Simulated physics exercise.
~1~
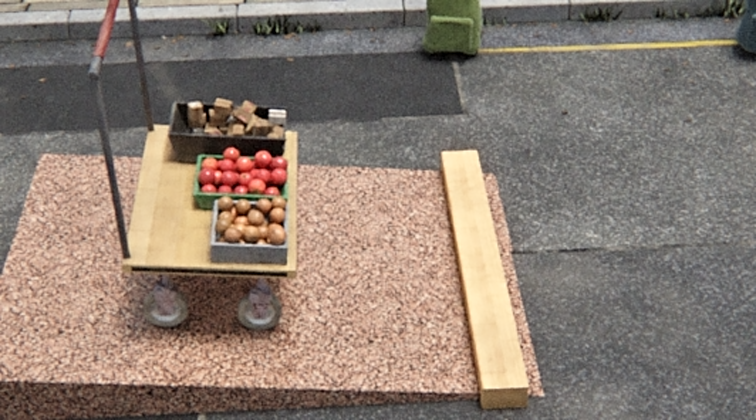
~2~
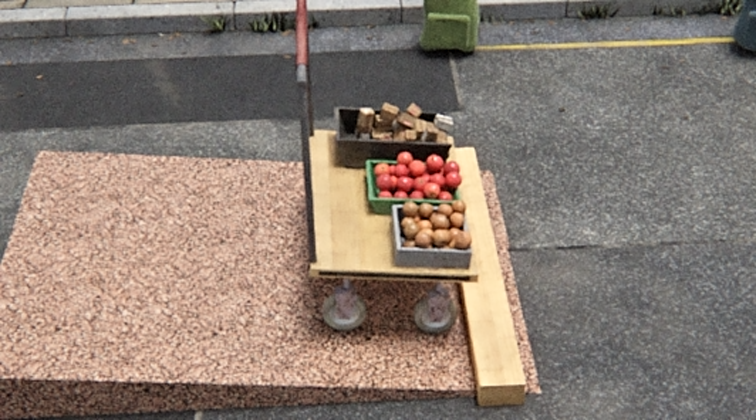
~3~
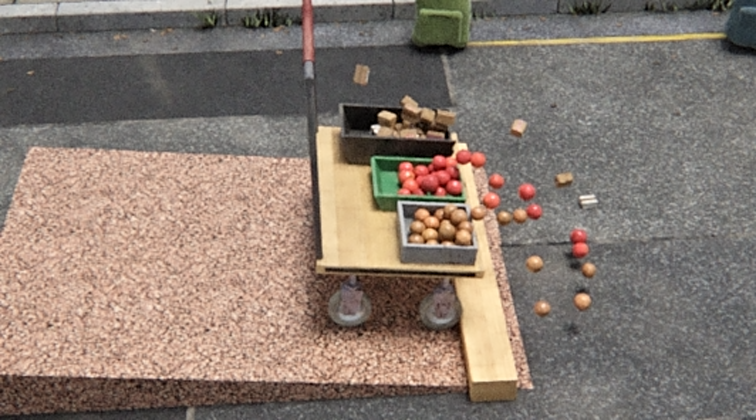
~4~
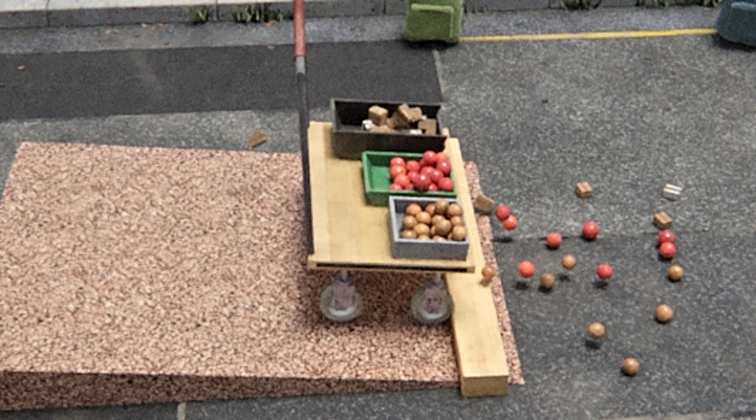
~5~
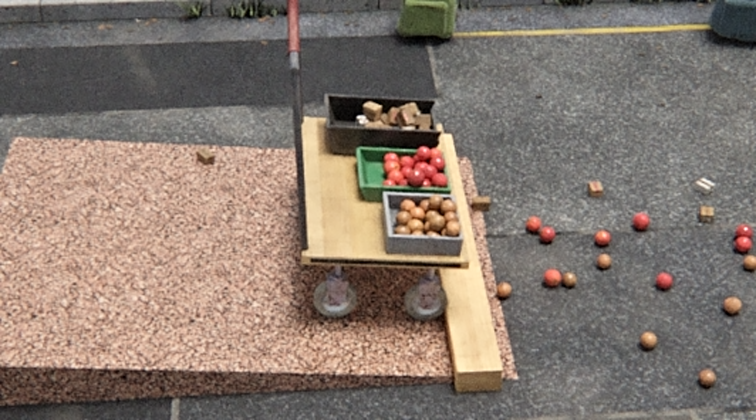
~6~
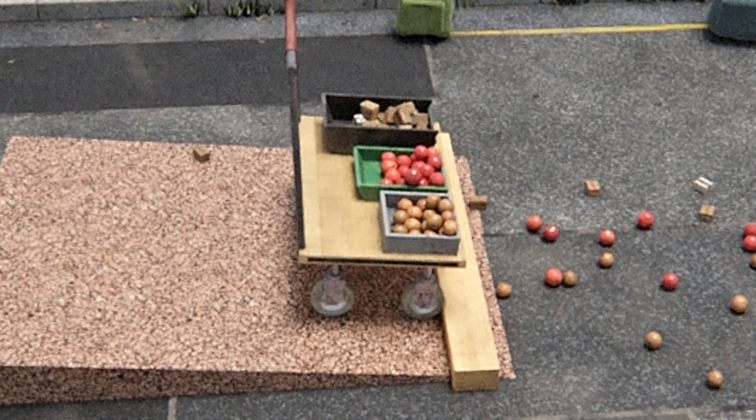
At the start, a wooden-decked trolley stands on a gently sloping, pebbly ramp, carrying a black box of small brown blocks, a green box of red balls and a grey box of brown balls. It rolls right until its front wheels are close to a wooden beam lying across its way. The trolley stops there without tipping, and some of the contents fly out of all three boxes, mostly to the right. The loose pieces drop and scatter over the dark paving, while one block lands on the ramp behind. Finally the spilled pieces lie still, and the boxes remain on the deck, each still holding much of its load.
